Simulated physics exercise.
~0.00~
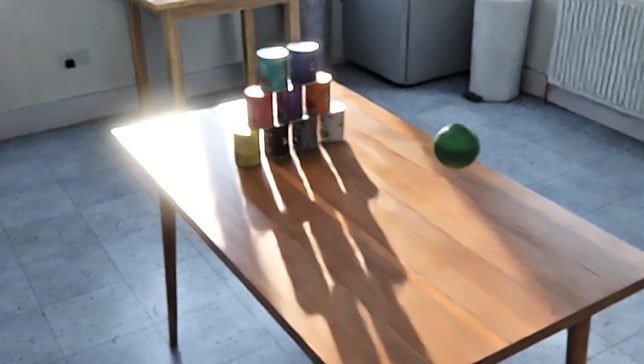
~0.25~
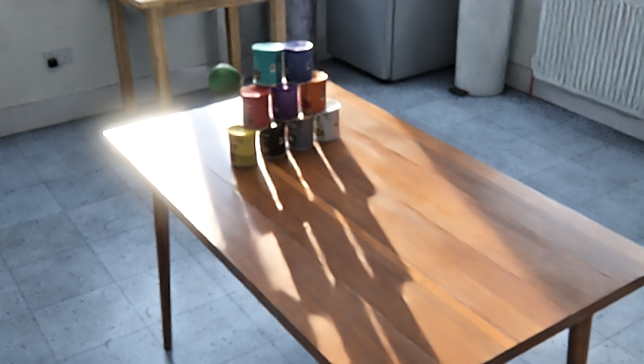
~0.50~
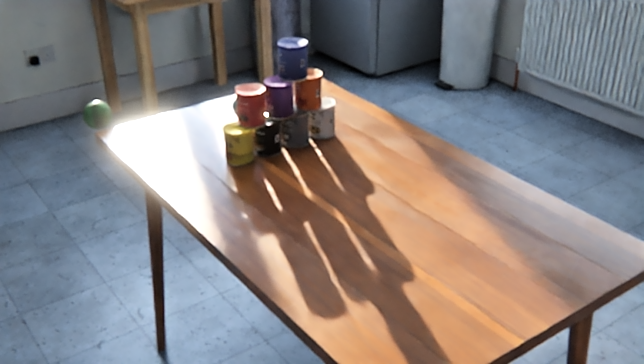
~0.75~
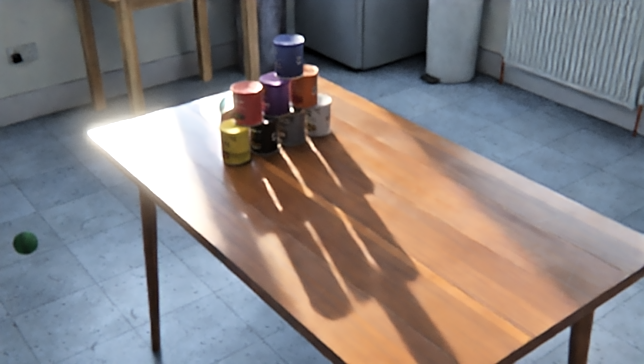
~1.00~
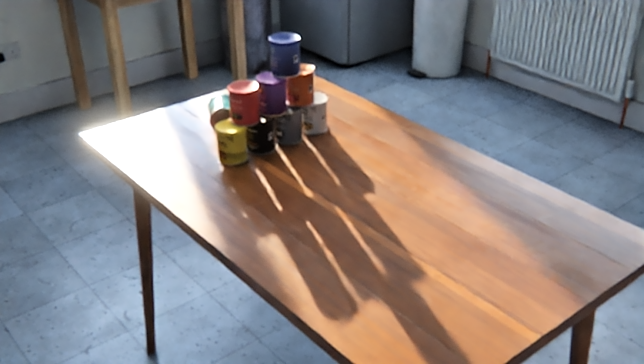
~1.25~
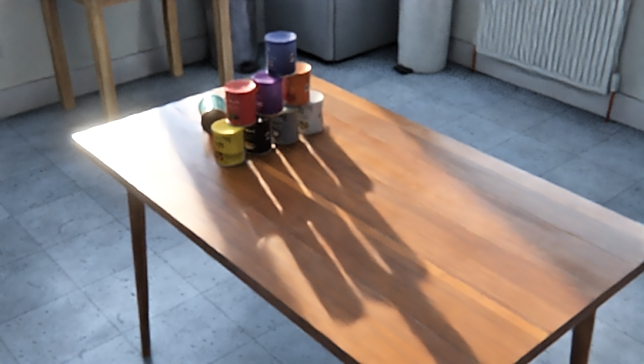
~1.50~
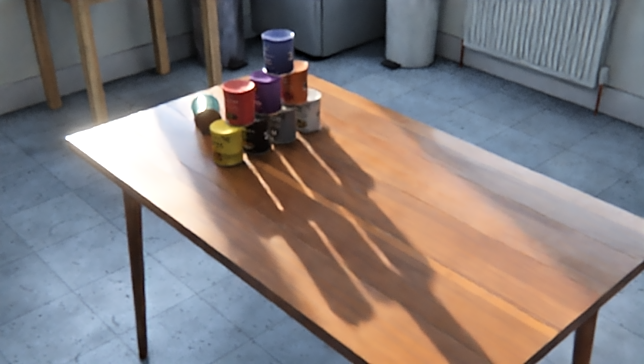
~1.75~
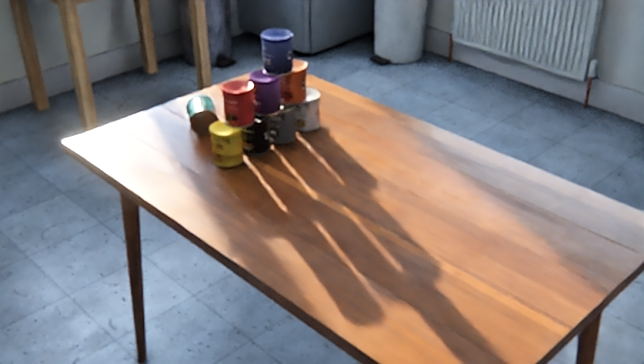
A green ball flies left past stacked tins, and the turquoise one ends on its side.
